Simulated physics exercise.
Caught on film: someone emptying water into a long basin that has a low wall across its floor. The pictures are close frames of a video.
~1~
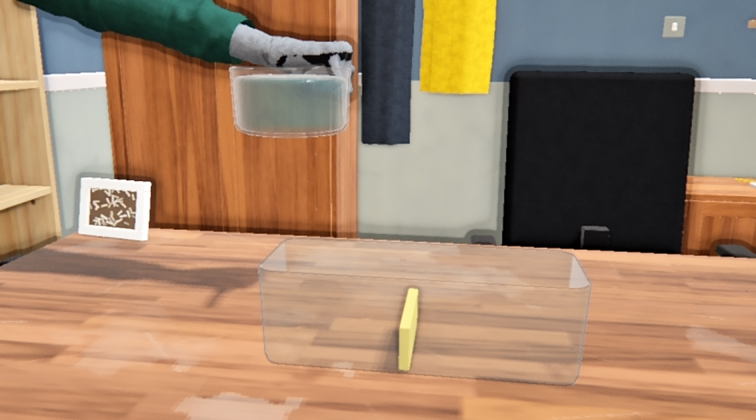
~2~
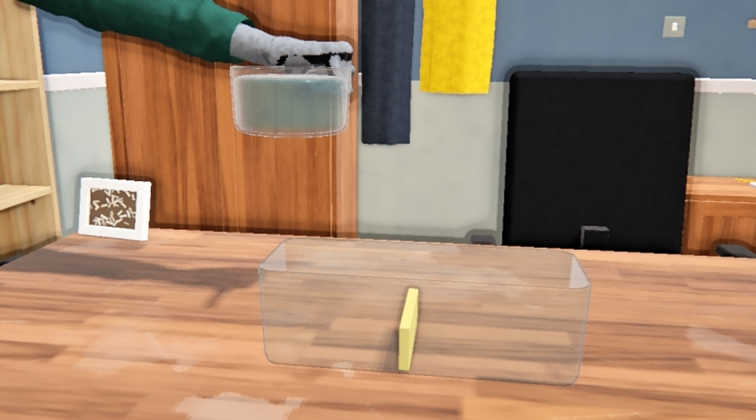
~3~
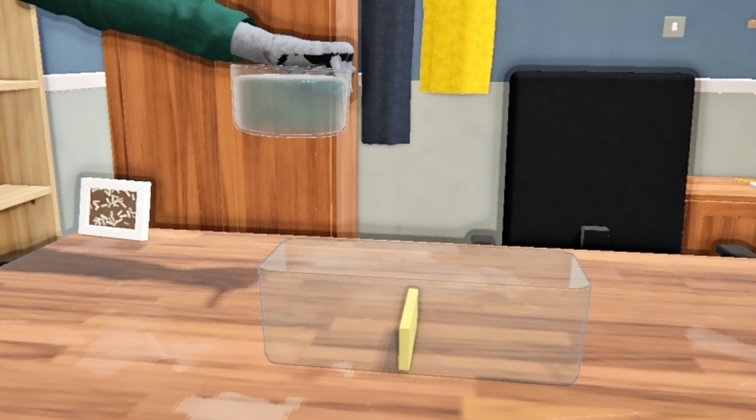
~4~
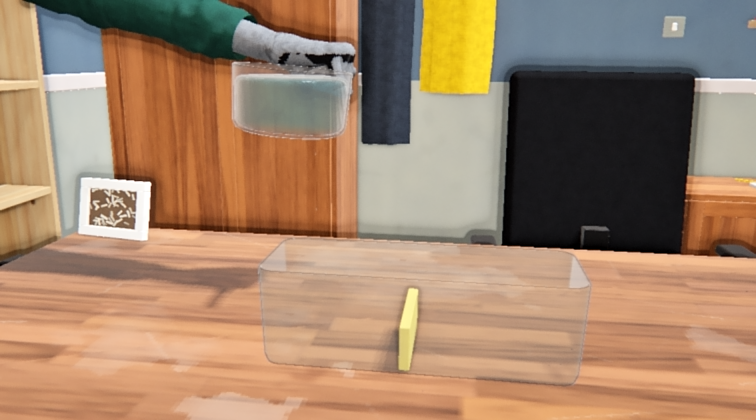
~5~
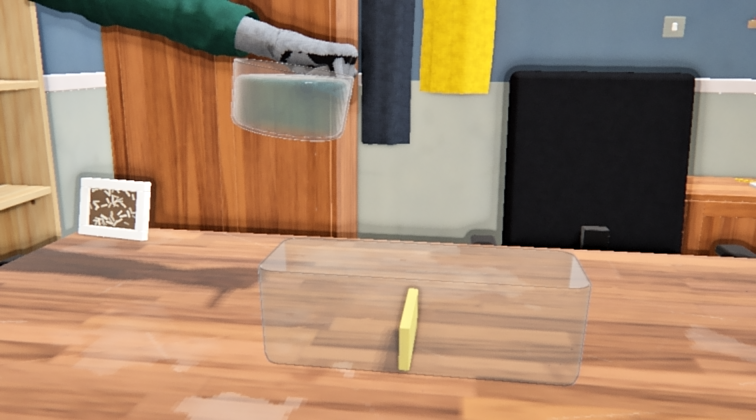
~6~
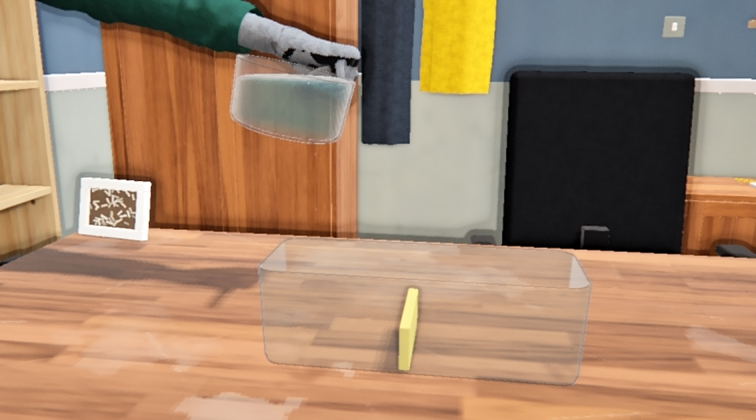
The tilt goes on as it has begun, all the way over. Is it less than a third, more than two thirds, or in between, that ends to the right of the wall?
It comes to from a third to two thirds.
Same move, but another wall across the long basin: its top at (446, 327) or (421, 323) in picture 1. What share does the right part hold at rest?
In turn 15 and 40 in a hundred.
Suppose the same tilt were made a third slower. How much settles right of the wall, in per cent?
Close to 55 per cent.
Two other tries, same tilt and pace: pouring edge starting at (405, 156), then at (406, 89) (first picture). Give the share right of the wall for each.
Roughly 85 per cent, and 95 per cent.
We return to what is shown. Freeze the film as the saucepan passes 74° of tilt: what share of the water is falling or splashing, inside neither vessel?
Some 40 per cent.
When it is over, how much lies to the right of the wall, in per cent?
It comes to 50 per cent or so.
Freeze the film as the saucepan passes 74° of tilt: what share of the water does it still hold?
Roughly 50 in a hundred.
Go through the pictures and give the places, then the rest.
In the first frame, tilt 0°; pouring edge (348, 71); surface from (239, 78) to (347, 80); the long basin's rim runs from (272, 254) to (582, 271); the wall's top is at (409, 308).
In the second frame, tilt 1°; pouring edge (348, 72); surface from (239, 77) to (348, 79).
In the third frame, tilt 2°; pouring edge (349, 74); surface from (239, 77) to (347, 80).
In the fourth frame, tilt 5°; pouring edge (350, 76); surface from (241, 76) to (349, 81).
In the fifth frame, tilt 8°; pouring edge (351, 80); surface from (242, 76) to (349, 82).
In the sixth frame, tilt 13°; pouring edge (353, 85); surface from (242, 78) to (351, 82).
A moment on, the saucepan is tipped part way and 48 per cent is still to pour, 4 is left of the wall and 6 right of it.
Next, the saucepan is tipped right over and 7 per cent is still to pour, 29 is left of the wall and 52 right of it.
Then the saucepan is tipped right over and 0 per cent is still to pour, 46 is left of the wall and 52 right of it.
Later the saucepan is tipped right over and 0 per cent is still to pour, 47 is left of the wall and 52 right of it.
Finally, 47 per cent lies left of the wall, 52 right of it and 1 outside.
